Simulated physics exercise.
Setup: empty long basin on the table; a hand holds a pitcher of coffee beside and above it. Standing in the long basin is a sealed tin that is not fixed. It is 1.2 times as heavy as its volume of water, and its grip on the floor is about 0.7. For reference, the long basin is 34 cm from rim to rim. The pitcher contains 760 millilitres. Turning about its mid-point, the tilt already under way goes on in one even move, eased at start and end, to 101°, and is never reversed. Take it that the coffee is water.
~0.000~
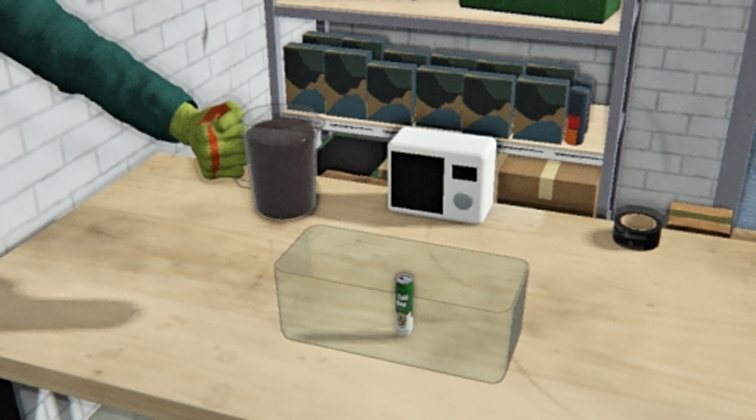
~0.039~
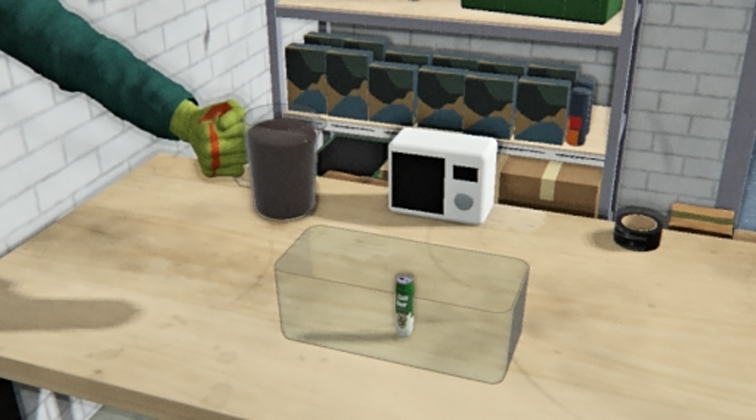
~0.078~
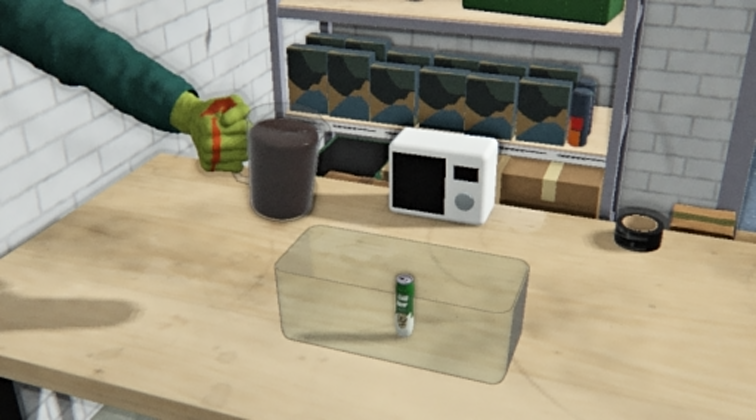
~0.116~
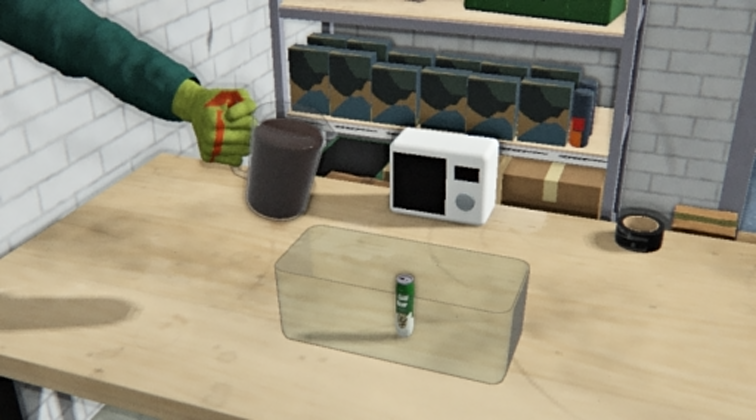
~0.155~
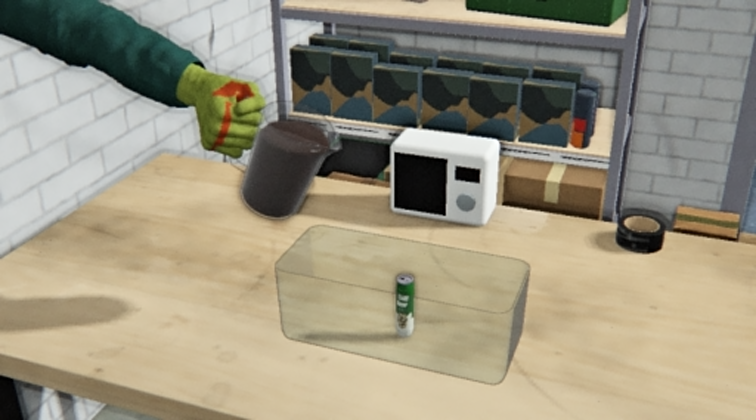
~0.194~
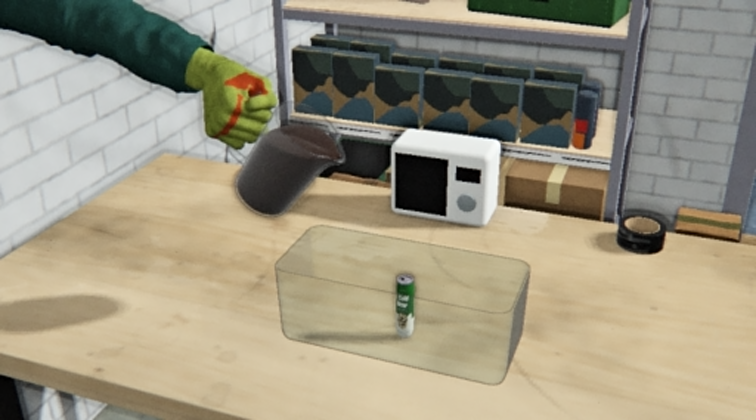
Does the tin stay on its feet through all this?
It ends up tipped.
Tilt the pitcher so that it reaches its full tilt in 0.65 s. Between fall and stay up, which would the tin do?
The tin tips over.
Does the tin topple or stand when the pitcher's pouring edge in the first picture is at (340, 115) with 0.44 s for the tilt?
Then it tips over.
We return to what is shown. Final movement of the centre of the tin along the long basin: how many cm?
About 10.5 cm.
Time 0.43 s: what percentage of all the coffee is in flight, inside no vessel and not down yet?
My guess is roughly 24 %.
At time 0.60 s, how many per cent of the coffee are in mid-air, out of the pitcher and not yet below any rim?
Close to 18 %.
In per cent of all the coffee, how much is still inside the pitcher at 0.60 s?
Near 24 in a hundred.
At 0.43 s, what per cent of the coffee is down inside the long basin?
About 16%.
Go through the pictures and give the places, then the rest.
The first frame shows tilt 0°; pouring edge (324, 124); surface from (251, 126) to (315, 134); the long basin's rim runs from (292, 246) to (521, 288); the tin's top is at (404, 281).
The second frame shows tilt 2°; pouring edge (326, 125); surface from (252, 125) to (316, 135).
The third frame shows tilt 6°; pouring edge (330, 130); surface from (255, 123) to (318, 138).
The fourth frame shows tilt 14°; pouring edge (335, 137); surface from (259, 124) to (321, 139).
The fifth frame shows tilt 24°; pouring edge (341, 148); surface from (260, 140) to (328, 144).
The sixth frame shows tilt 36°; pouring edge (345, 162); surface from (254, 149) to (338, 151).
Then, 0.43 s in, the tilt is 98° and 61 per cent is still to pour; the tin stands where it began.
Then, 0.60 s in, the tilt is 101° and 24 per cent is still to pour; the tin leans 15°.
Then, 0.78 s in, the tilt is 101° and 7 per cent is still to pour; the tin lies on its side.
Then, 0.98 s in, the tilt is 101° and 1 per cent is still to pour; the tin lies on its side.
Finally, the tin lies on its side.
